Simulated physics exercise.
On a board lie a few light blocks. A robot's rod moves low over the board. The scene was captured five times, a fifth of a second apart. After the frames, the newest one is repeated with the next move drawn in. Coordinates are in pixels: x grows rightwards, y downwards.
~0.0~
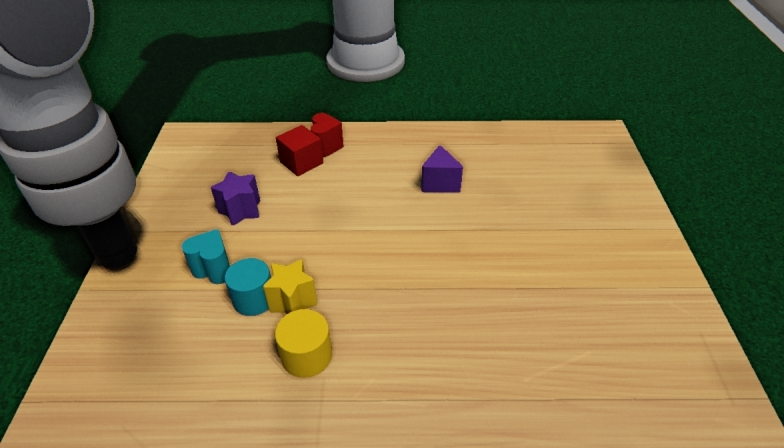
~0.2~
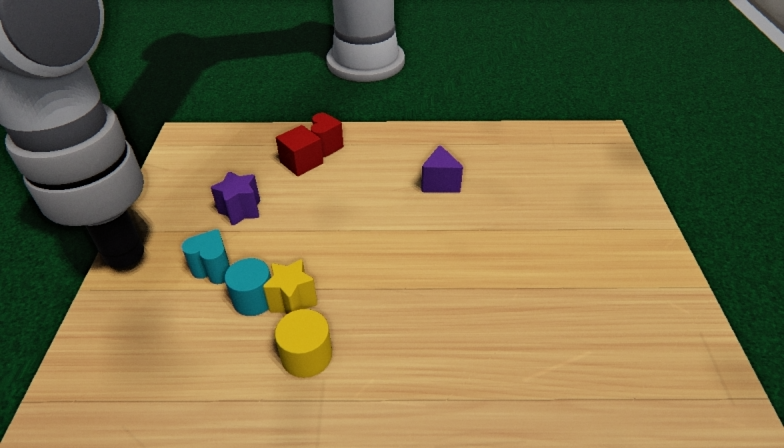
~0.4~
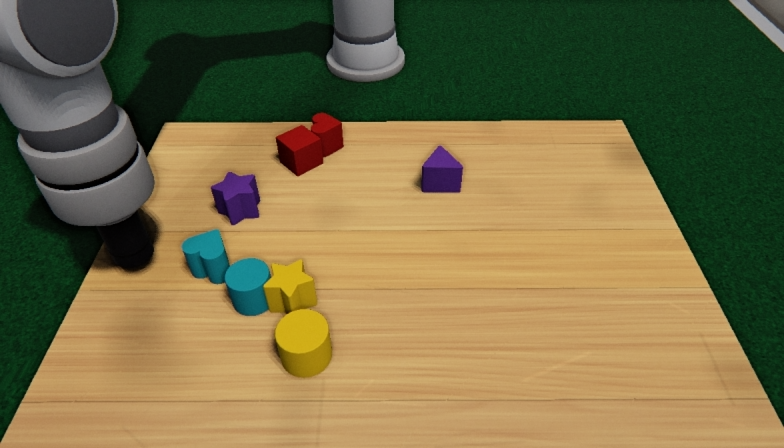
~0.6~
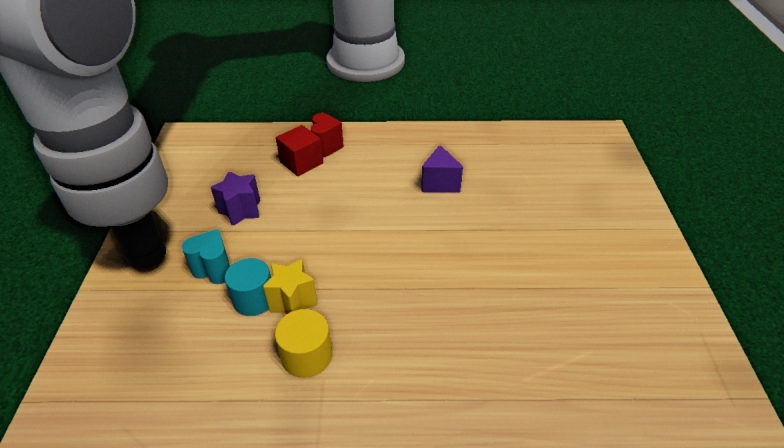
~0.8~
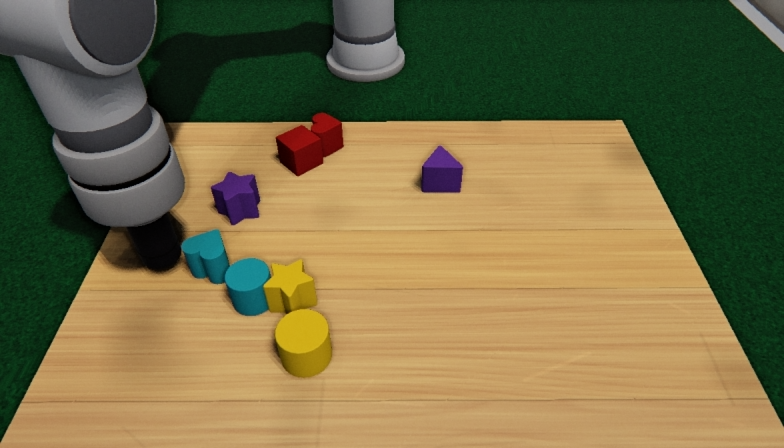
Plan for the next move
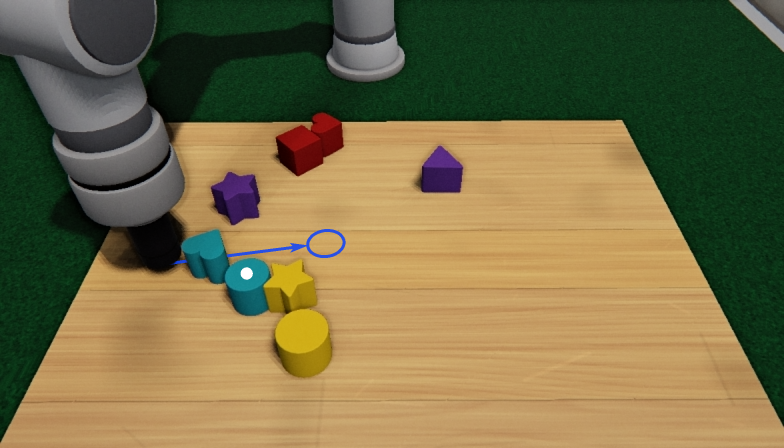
Robot arm moving its dark rod slightly right over a wooden board toward a turquoise heart block, the coloured blocks staying still.
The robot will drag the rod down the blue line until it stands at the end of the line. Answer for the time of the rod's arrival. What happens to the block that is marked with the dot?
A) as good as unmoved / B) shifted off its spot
My pick is B.
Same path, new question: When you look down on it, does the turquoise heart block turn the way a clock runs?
Short answer: Yes.
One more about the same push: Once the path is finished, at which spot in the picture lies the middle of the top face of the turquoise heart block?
My estimate: (270, 252).
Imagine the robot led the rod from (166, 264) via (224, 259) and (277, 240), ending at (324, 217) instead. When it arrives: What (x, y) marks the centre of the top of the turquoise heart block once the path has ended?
It comes to (271, 246).
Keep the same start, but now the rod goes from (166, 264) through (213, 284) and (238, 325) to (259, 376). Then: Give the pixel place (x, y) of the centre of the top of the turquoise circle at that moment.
The centre of its top will be at (282, 302).
The line goes from (166, 264) directly to (326, 243); the dot is on the turquoise circle.
What follows on the original path. One third of the way, rod (220, 249); turquoise heart block (243, 248), turned 35° clockwise; turquoise circle (252, 280); yellow star-shaped block (292, 278).
Two thirds of the way, rod (272, 242); turquoise heart block (269, 253), turned 110° clockwise; turquoise circle (253, 285); yellow star-shaped block (294, 279), turned 15° anticlockwise.
At the end, rod (325, 235); turquoise heart block (270, 252), turned 120° clockwise; purple star-shaped block unmoved; turquoise circle (253, 285); yellow star-shaped block (294, 279), turned 15° anticlockwise.
